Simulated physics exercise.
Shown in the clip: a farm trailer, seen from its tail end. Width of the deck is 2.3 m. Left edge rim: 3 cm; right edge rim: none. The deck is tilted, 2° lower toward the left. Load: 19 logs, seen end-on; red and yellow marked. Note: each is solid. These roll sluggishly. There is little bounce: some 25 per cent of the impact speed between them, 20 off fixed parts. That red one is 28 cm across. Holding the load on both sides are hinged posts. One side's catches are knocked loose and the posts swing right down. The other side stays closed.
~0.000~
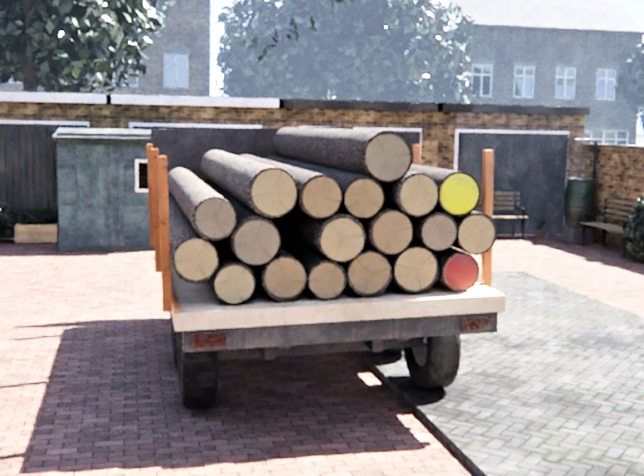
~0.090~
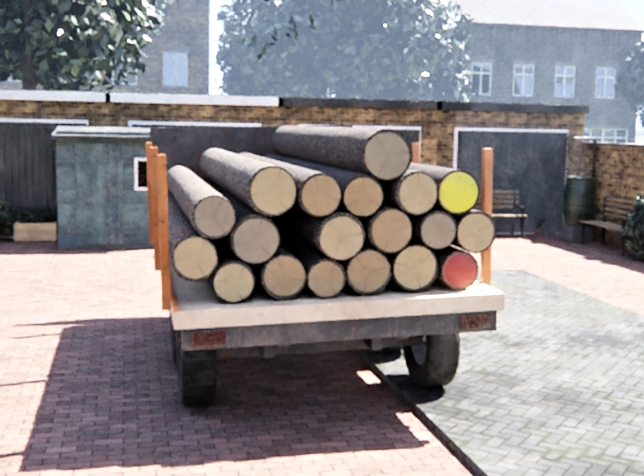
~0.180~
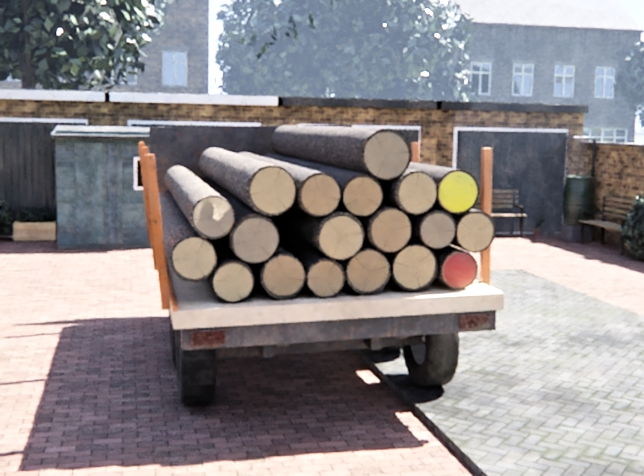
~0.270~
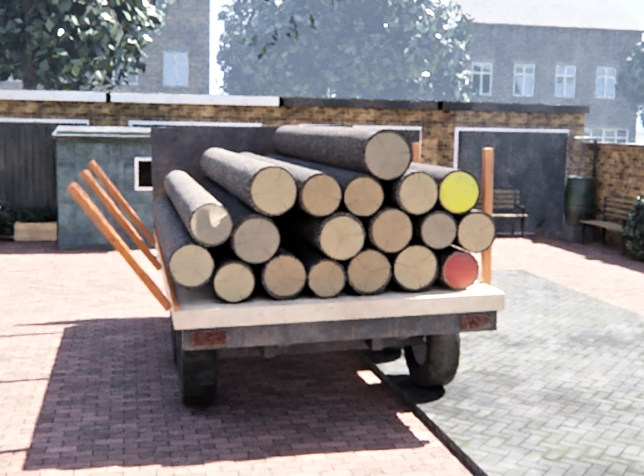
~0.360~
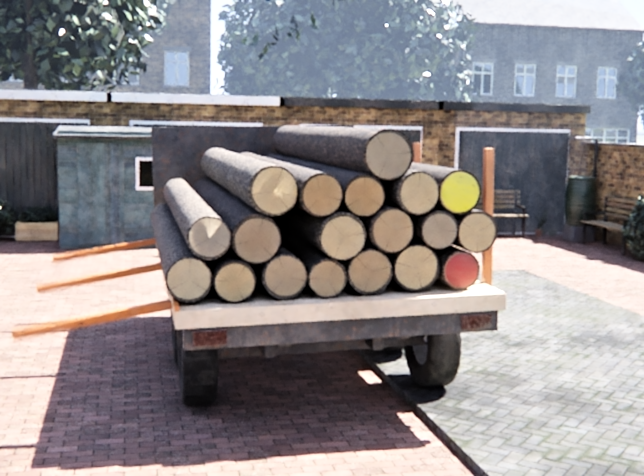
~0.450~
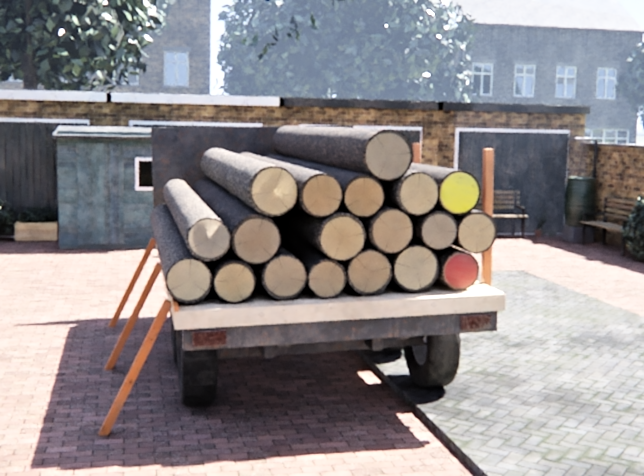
Wooden posts on the left of a log-laden trailer swinging outward and down, the stacked logs beside them shifting only slightly.
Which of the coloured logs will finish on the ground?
Red log stays up. Yellow stays up.
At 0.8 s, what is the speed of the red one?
Close to 0.0 m/s at that moment.
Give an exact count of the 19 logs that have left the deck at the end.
The number is exactly 0.
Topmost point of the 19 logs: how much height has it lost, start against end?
The top drops by around 0 cm.
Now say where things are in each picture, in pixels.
The first frame shows red at (463, 273), yellow at (461, 194); both sides upright; the deck slopes 2° down to the left; 6 of the 19 make up the bottom layer.
The second frame shows red at (462, 271), yellow at (460, 193); both sides upright.
The third frame shows red at (461, 271), yellow at (460, 192); left posts out by 5°, tip at (150, 160).
The fourth frame shows red at (462, 271), yellow at (461, 193); left posts out by 35°, tip at (74, 190).
The fifth frame shows red at (463, 271), yellow at (461, 193); left posts out by 100°, tip at (19, 334).
The sixth frame shows red at (463, 272), yellow at (461, 193); left posts out by 150°, tip at (104, 434).
After 0.8 s, red is on the deck, 25 cm from the right edge; yellow is up on others, 30 cm from the right edge; 0 gone from the deck.
At rest (1.2 s), red is on the deck, 25 cm from the right edge; yellow is up on others, 30 cm from the right edge; 0 gone from the deck.
